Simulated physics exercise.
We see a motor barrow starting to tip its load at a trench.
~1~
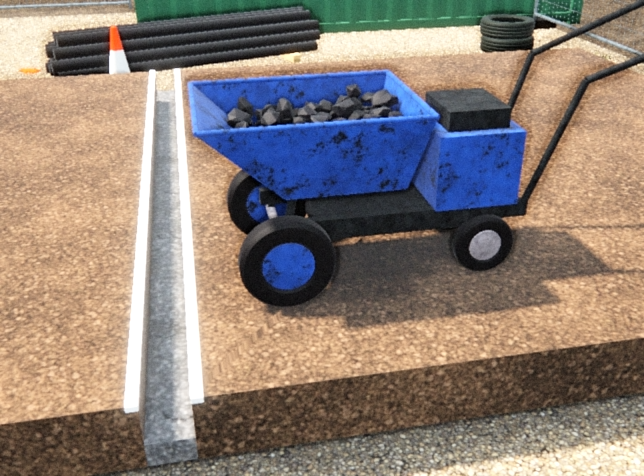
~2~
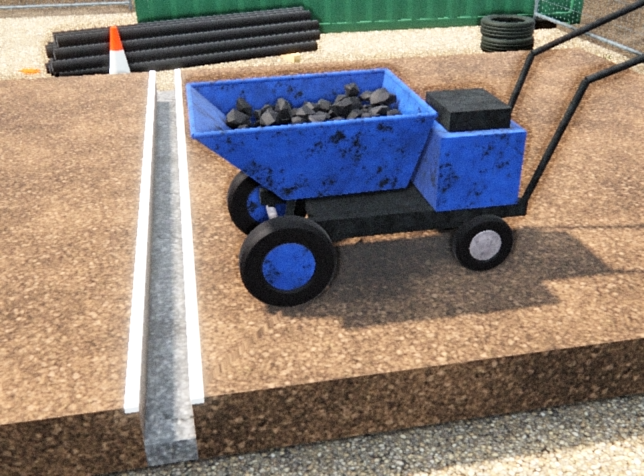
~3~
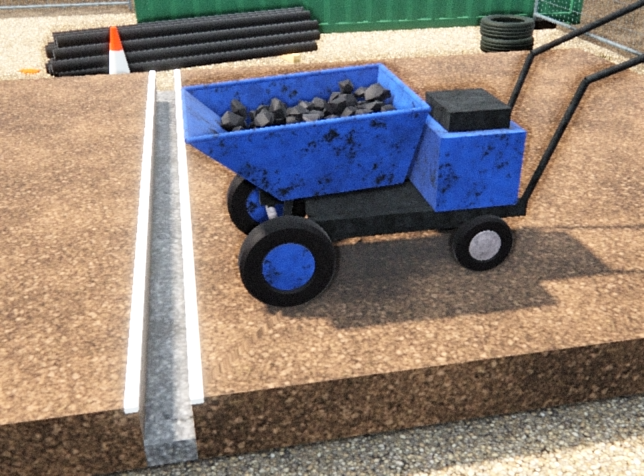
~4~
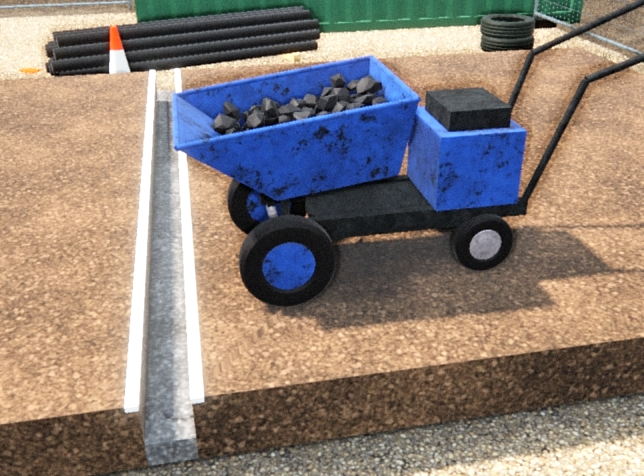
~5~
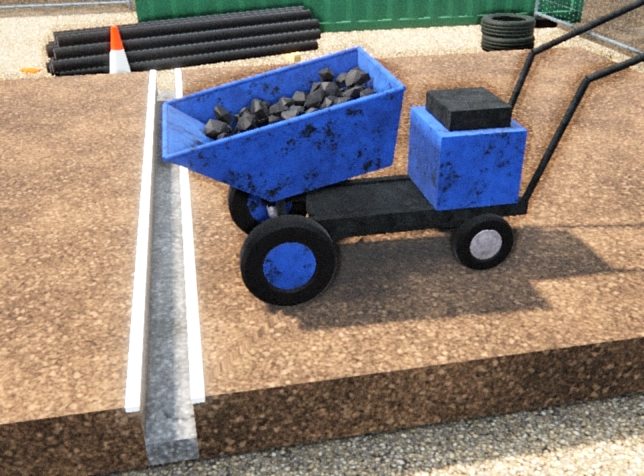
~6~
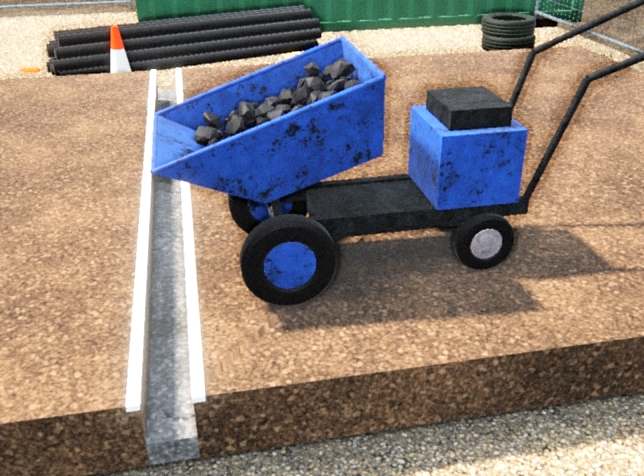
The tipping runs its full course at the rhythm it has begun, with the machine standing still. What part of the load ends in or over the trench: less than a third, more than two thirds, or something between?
Between the edges lies less than a third of the load.
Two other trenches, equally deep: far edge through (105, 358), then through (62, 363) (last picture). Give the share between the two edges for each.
The first gives 10 %, the second 70 %.
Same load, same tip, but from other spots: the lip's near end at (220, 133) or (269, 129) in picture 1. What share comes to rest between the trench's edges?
First some 10, then 50 per cent.
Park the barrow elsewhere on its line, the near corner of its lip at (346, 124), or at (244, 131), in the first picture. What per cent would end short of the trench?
First some 30, then 0 per cent.
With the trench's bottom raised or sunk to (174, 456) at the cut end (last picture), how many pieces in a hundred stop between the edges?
Close to 0 per cent.
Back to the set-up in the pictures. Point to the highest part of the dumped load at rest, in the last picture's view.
Around (93, 258).
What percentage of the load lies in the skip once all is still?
It comes to 35 per cent or so.
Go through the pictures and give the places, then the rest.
In the first picture, lip of the skip at (197, 135), level; top of the load at (336, 126), lumps of coal; first edge of the trench at (194, 348); far edge at (134, 355), the trench under half as wide as the skip, and about as deep as wide.
In the second picture, lip of the skip at (194, 136), level; top of the load at (334, 126).
In the third picture, lip of the skip at (187, 141), tipped barely; top of the load at (351, 116).
In the fourth picture, lip of the skip at (177, 148), tipped a little; top of the load at (351, 116).
In the fifth picture, lip of the skip at (166, 159), tipped a little; top of the load at (331, 106).
In the sixth picture, lip of the skip at (153, 172), tipped clearly; top of the load at (328, 104); first edge of the trench at (195, 347); far edge at (136, 354).
Soon, skip tipped steeply; all in the skip.
A while on, skip tipped right over; most in the skip; about a quarter beyond it; a stray few falling.
Towards the end, skip tipped right over; about a third in the skip; about two thirds beyond it.
Finally, skip tipped right over; about a third in the skip; none in or heaped over the trench; about two thirds beyond it.
